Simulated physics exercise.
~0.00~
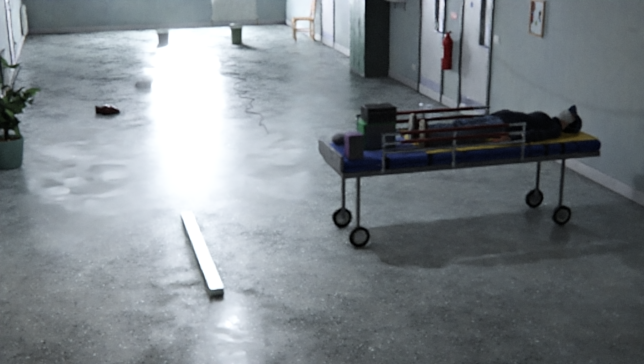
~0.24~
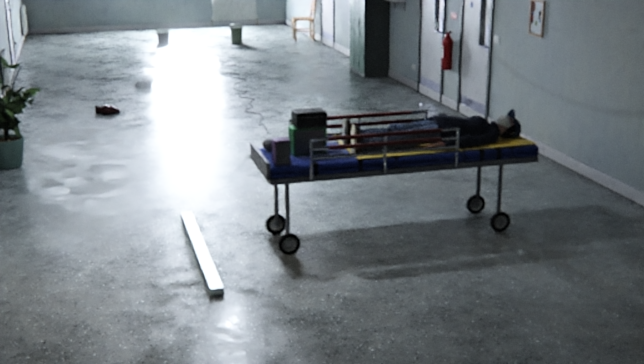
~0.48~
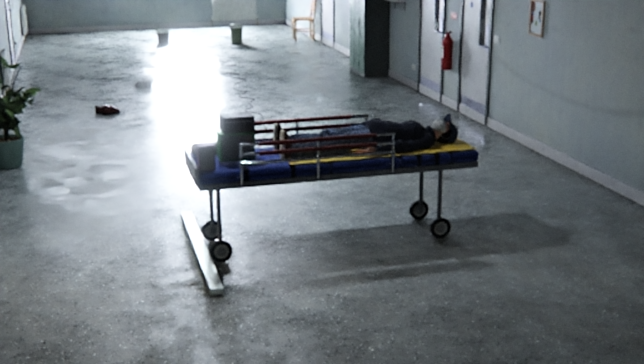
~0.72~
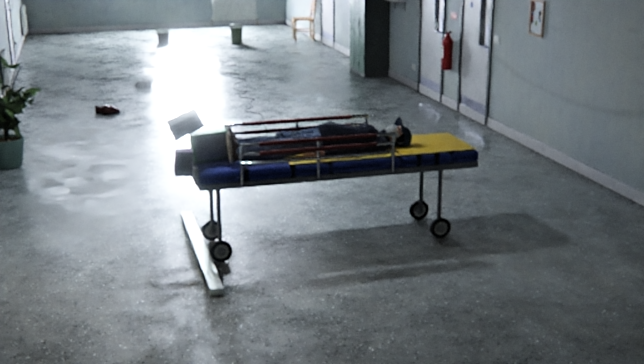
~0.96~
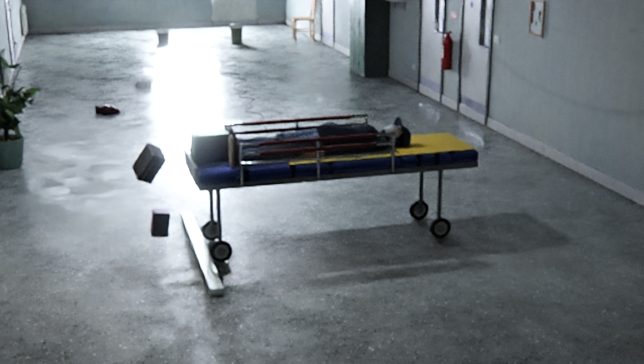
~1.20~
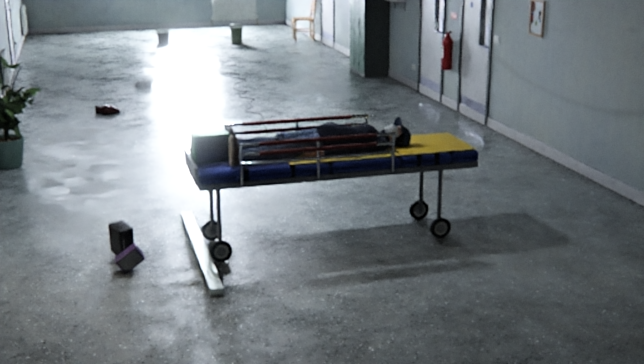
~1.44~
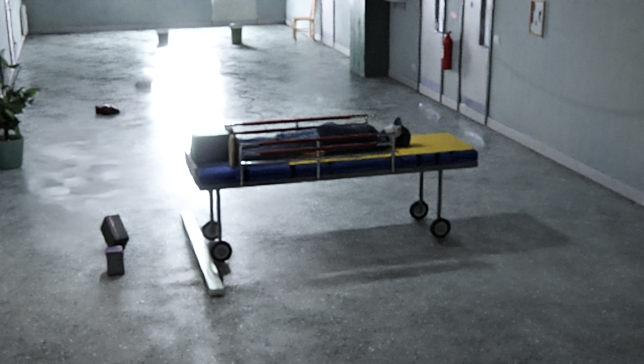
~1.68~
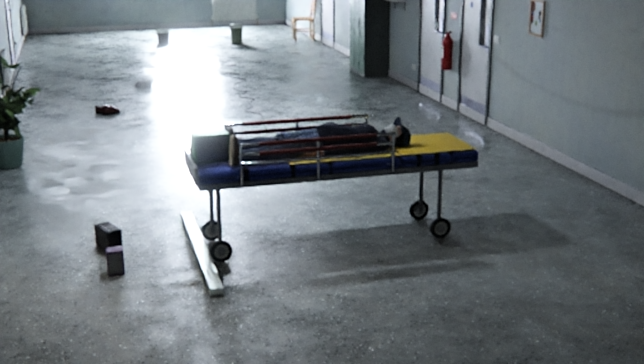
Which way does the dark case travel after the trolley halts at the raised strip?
The dark case moves to the left, tumbling off the end of the trolley and down to the floor.
